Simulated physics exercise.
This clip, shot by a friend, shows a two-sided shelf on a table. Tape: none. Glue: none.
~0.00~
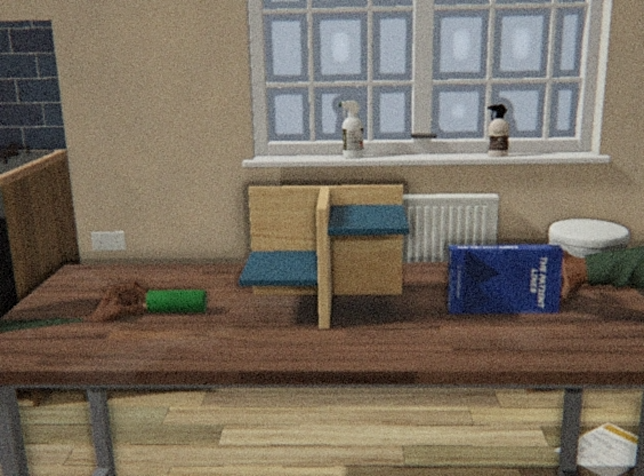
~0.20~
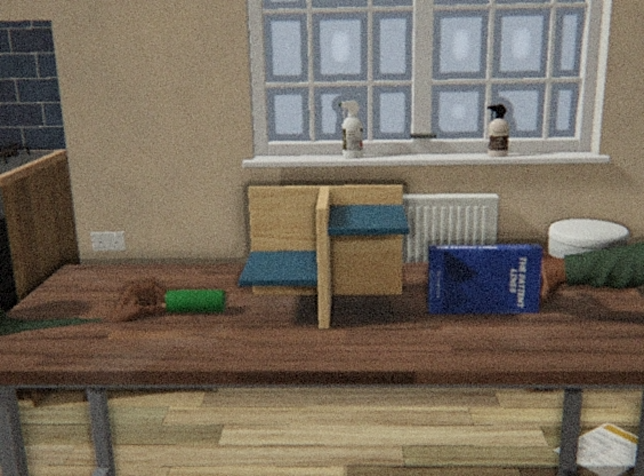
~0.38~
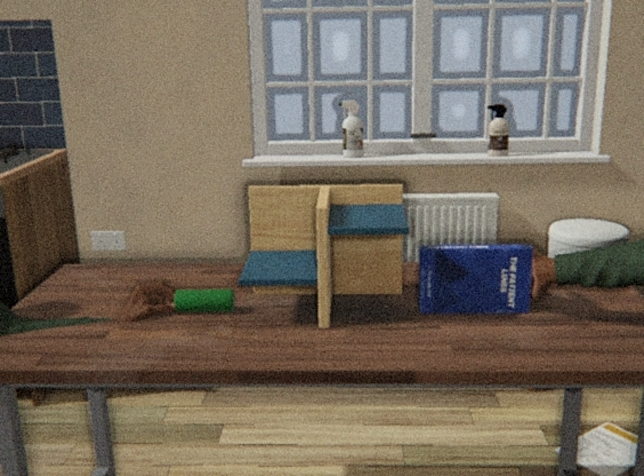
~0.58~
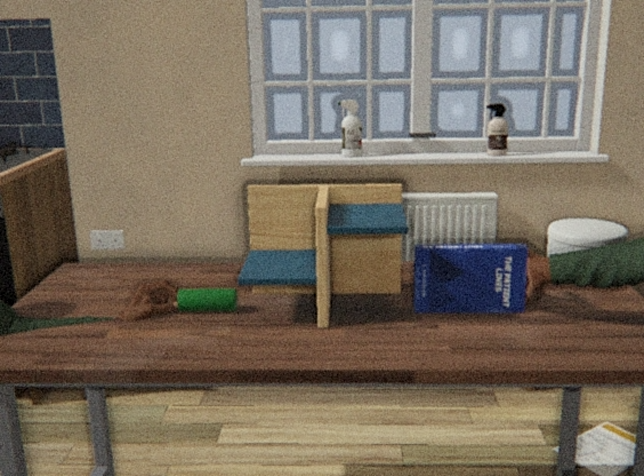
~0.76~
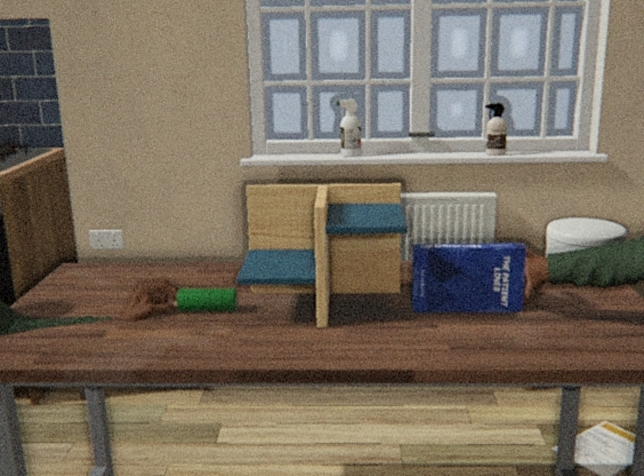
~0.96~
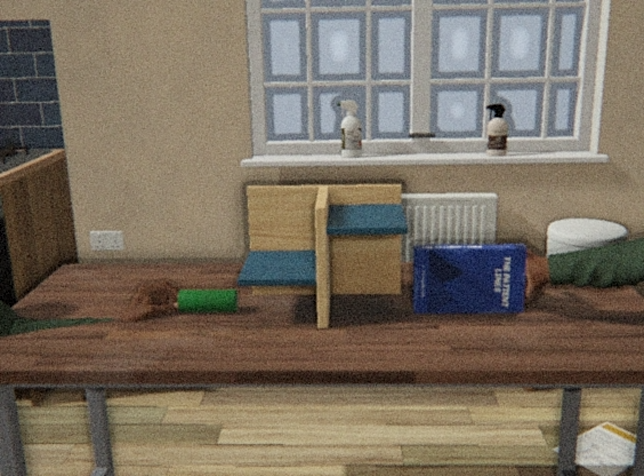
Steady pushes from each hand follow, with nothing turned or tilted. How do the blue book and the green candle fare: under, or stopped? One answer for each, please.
The blue book gets under; the green candle gets under.
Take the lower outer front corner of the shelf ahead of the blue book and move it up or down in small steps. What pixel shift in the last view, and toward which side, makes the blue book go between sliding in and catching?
Shift: Approx. 28 px, direction down.
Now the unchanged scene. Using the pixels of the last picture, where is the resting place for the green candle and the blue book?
Final spots: First object (277, 301), second object (389, 280).
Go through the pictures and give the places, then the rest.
The first picture shows hands sliding the things forward; blue book (504, 280); green candle (177, 302); shelf (325, 254).
The second picture shows hands sliding the things forward; green candle (196, 302); shelf (325, 254).
The third picture shows hands sliding the things forward; blue book (474, 279); shelf (325, 254).
The fourth picture shows hands sliding the things forward; green candle (208, 300); shelf (324, 253).
The fifth picture shows hands sliding the things forward; blue book (468, 278); shelf (323, 253).
The sixth picture shows hands sliding the things forward; blue book (469, 279); green candle (208, 301); shelf (324, 254).
After 1.36 s, blue book sliding up to the opening near (445, 279); green candle sliding up to the opening near (231, 301).
After 1.64 s, blue book part of the way in near (418, 279); green candle part of the way in near (257, 301).
At rest (2.4 s), the blue book clears the shelf, near (389, 280); the green candle clears the shelf, near (278, 301).
